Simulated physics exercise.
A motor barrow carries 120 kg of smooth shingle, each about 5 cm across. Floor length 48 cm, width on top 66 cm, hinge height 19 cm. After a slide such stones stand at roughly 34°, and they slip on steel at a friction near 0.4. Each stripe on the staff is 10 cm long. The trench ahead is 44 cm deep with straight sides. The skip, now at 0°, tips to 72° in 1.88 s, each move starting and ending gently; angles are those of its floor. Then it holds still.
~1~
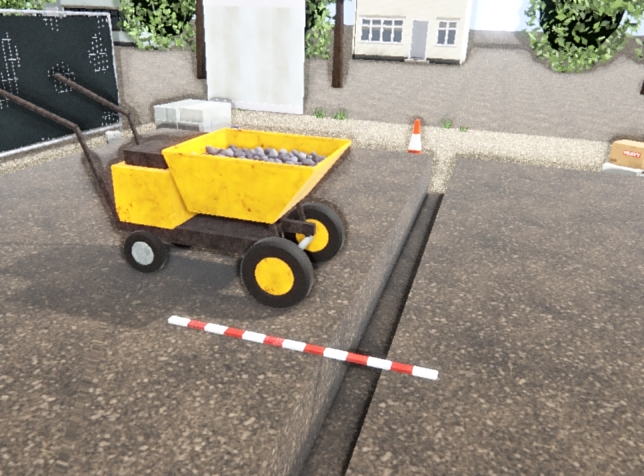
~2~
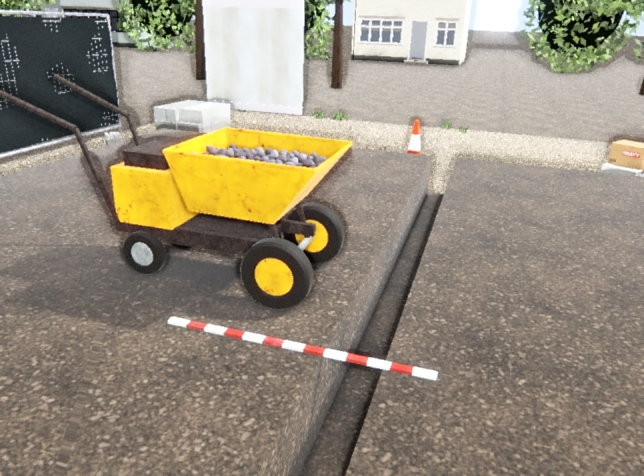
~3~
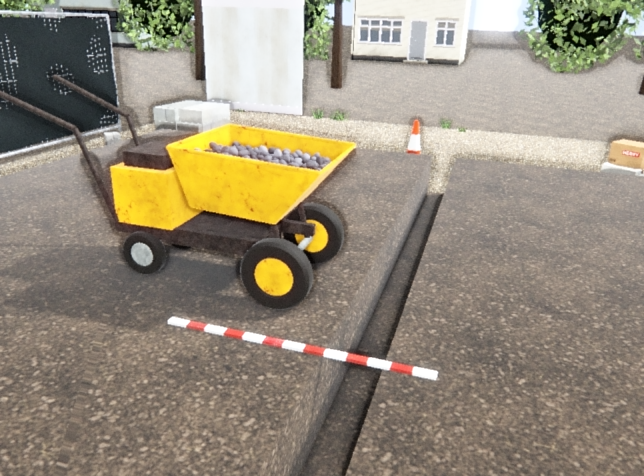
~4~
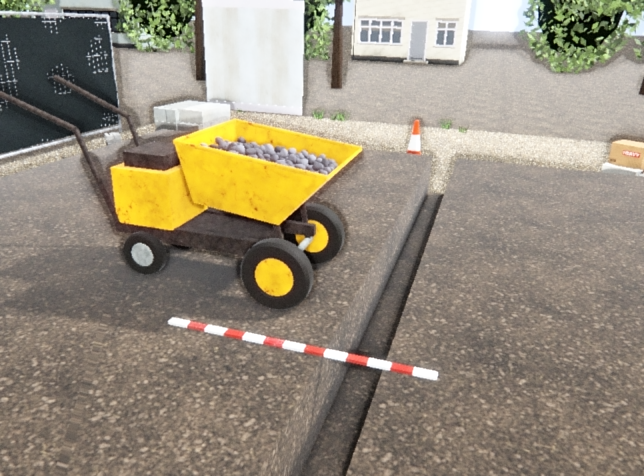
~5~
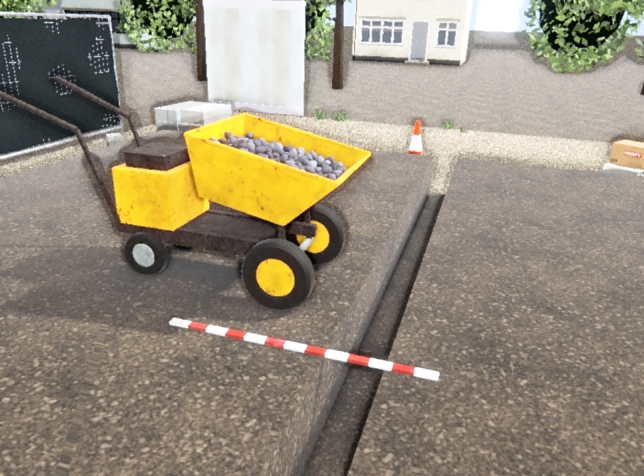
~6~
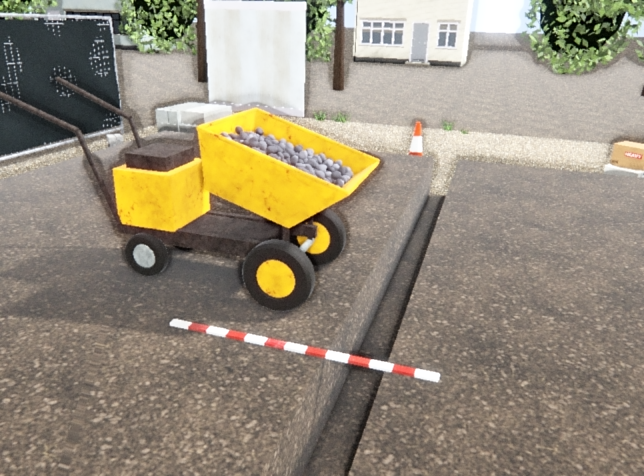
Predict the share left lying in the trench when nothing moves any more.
About 23 per cent.
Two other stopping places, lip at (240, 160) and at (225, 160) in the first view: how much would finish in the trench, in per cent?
About 100 and 80 per cent.
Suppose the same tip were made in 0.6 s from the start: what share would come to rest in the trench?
It would be near 10 per cent.
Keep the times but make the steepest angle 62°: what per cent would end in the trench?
In that case some 30 per cent.
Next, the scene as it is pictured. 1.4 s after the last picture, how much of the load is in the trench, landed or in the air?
Some 0 per cent.
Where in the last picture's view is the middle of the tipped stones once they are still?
Around (447, 307).
Then, 0.8 s after the last picture the floor is at 61°, 99 % in the skip, 1 % in the trench; the foremost stones are at (415, 264).
Then, 1.4 s after the last picture the floor is at 72°, 39 % in the skip, 1 % in the trench, 60 % past the trench; the foremost stones are at (540, 323).
Then, 1.7 s after the last picture the floor is at 72°, 15 % in the skip, 6 % in the trench, 79 % past the trench; the foremost stones are at (601, 341).
Then, 3.7 s after the last picture the floor is at 72°, 0 % in the skip, 23 % in the trench, 77 % past the trench; the foremost stones are at (621, 345).
